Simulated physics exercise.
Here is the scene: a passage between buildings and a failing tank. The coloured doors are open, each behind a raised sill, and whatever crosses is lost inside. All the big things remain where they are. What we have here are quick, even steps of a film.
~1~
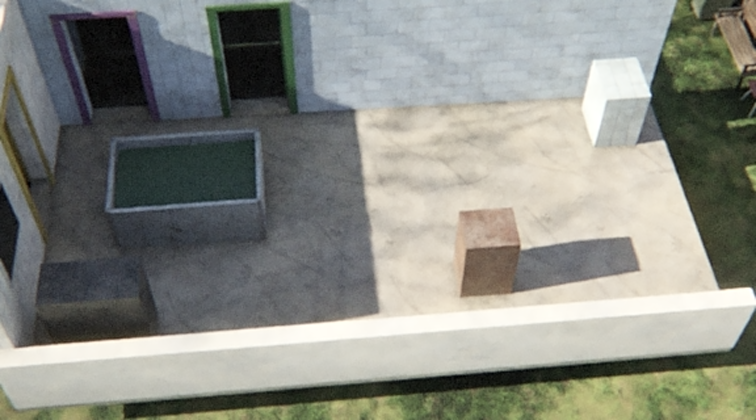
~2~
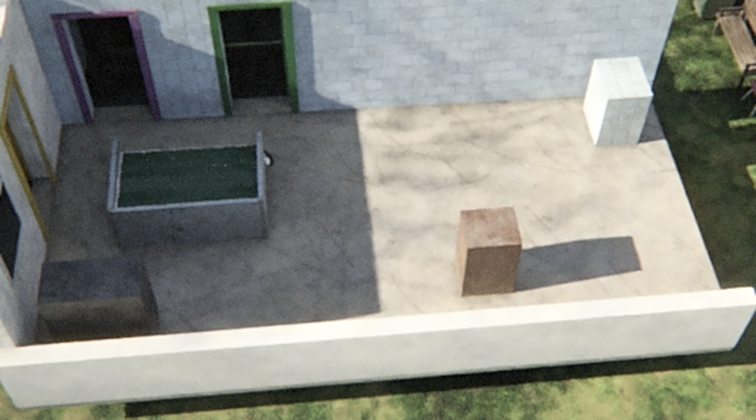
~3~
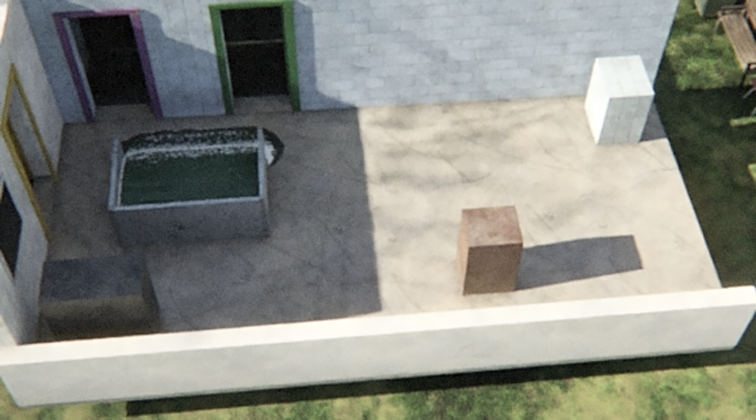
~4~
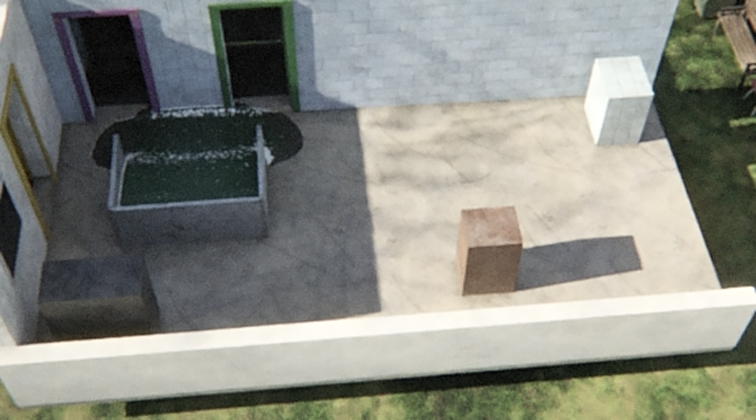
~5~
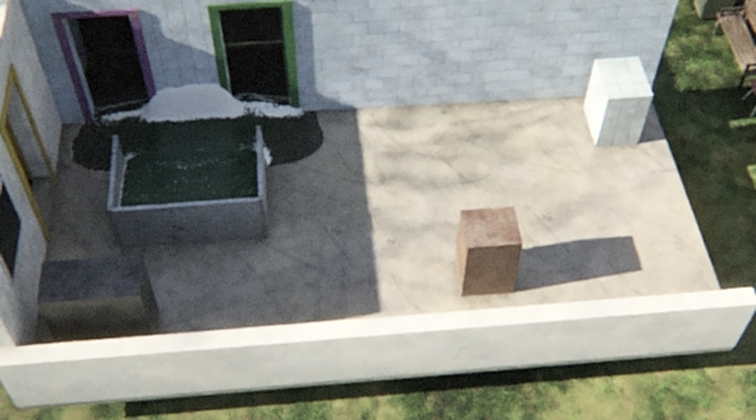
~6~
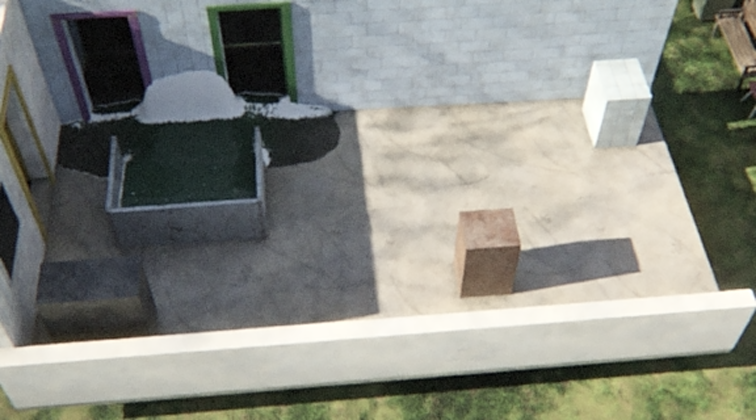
Dark green water poured out over the far side of the raised tank, spread across the paving behind it to both sides, and splashed up white against the wall between the purple and green doorways.
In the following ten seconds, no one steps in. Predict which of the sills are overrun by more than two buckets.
One by one: The yellow door keeps it to two buckets; the purple door lets in beyond two buckets; the green door lets in beyond two buckets.
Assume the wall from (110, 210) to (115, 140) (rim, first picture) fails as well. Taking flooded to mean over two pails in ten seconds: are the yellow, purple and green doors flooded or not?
Yellow exceeds the limit, purple exceeds the limit, green stays within it.
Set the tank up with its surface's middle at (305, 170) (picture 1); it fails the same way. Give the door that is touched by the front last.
Answer: The yellow door.
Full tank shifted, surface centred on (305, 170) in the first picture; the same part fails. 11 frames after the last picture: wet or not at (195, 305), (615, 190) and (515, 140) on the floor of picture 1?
First one stays unwetted, next one gets inundated, last one gets inundated.
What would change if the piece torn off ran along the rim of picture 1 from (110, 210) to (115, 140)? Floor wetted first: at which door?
It would be the yellow door.
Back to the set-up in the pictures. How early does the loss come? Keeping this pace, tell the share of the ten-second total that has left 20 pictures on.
My guess would be around 50 percent.
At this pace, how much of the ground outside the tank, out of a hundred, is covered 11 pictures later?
I reckon 30 per cent or so.
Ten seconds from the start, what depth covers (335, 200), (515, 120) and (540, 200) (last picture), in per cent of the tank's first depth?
0, 2 and 4 per cent, roughly.
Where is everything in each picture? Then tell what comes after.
The water tank at (186, 173) is whole and still, in the first picture.
Water pours out on the water tank's far side and has run to (269, 163), in the second picture.
The front is at (277, 146), out from the gap on the water tank's far side, in the third picture.
The front is at (275, 114), out from the gap on the water tank's far side, in the fourth picture.
The front is at (310, 112), out from the gap on the water tank's far side, in the fifth picture.
Water pours out on the water tank's far side and has run to (332, 112), in the sixth picture.
A moment on, water covers 15 % of the floor; the yellow door not reached, the purple door far over two buckets in, the green door far over two buckets in.
Next, water covers 30 % of the floor; the yellow door wet at the sill, nothing in, the purple door far over two buckets in, the green door far over two buckets in.
Then, water covers 55 % of the floor; the yellow door wet at the sill, nothing in, the purple door far over two buckets in, the green door far over two buckets in.
Later, water covers 70 % of the floor; the yellow door wet at the sill, nothing in, the purple door far over two buckets in, the green door far over two buckets in.
In the end, water covers 80 % of the floor; the yellow door wet at the sill, nothing in, the purple door far over two buckets in, the green door far over two buckets in.
